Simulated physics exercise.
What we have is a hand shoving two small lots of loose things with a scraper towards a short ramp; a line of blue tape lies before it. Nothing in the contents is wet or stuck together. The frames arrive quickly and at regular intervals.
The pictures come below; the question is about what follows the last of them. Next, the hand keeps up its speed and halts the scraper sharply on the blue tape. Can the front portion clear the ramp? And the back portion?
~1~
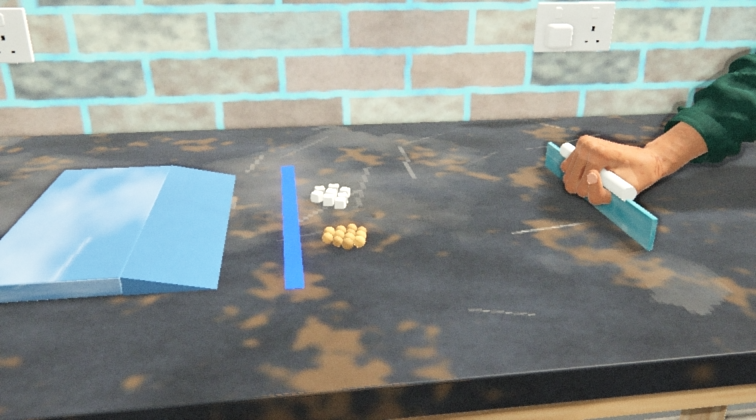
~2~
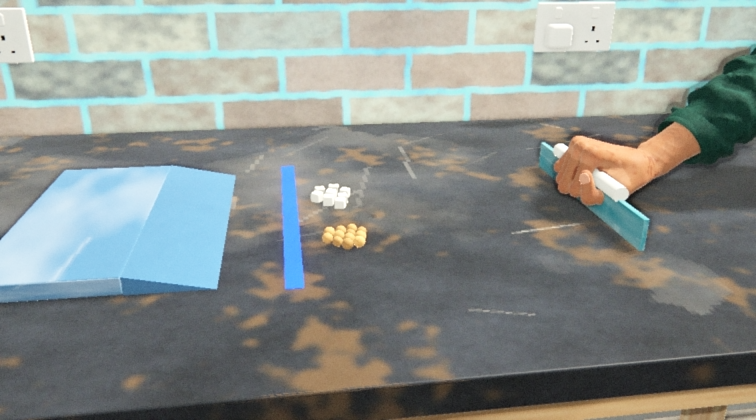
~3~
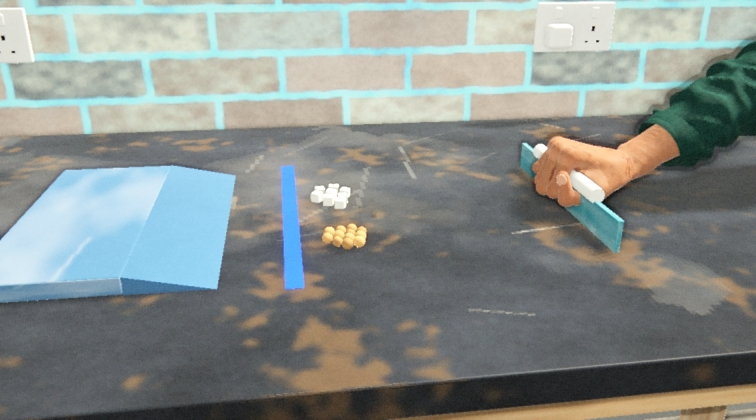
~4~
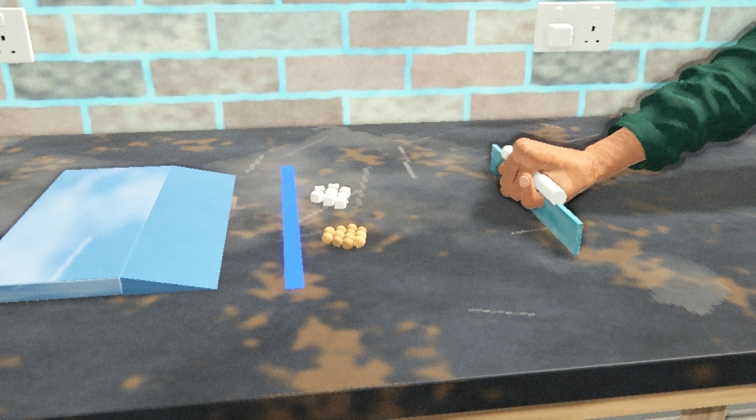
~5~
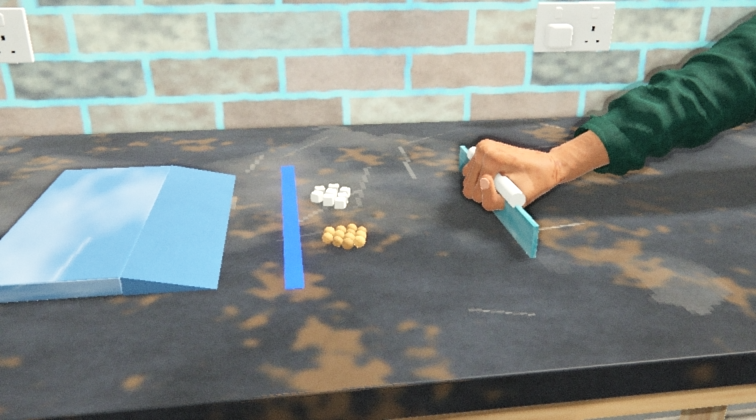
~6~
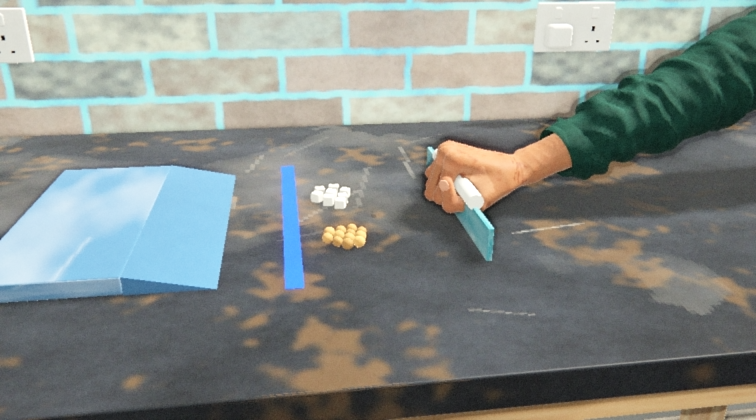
At the end, most likely the front portion manages to climb over at least partly. Most likely the back portion cannot climb over at all.
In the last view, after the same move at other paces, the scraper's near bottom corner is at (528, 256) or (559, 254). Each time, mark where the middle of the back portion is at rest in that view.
Lab note: Centre at rest close to (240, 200), then close to (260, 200).
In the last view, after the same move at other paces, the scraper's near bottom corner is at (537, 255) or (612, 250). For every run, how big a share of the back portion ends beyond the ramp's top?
Lab note: Share about 0 per cent at the first pace, 0 per cent at the second.
Then, 0.15 s later than the last frame, scraper still moving, near (356, 186); front portion every one short of the ramp; back portion every one short of the ramp.
Then, 0.31 s later than the last frame, scraper stopped at the blue tape; front portion roughly a quarter on the ramp, the larger part short of the ramp; back portion every one short of the ramp.
Then, 0.59 s later than the last frame, scraper stopped at the blue tape; front portion almost all past the top, about a tenth on the ramp; back portion roughly a quarter on the ramp, the larger part short of the ramp.
When it is over, scraper stopped at the blue tape; front portion almost all past the top, about a tenth short of the ramp; back portion not one past the top, roughly a quarter on the ramp, the larger part short of the ramp.
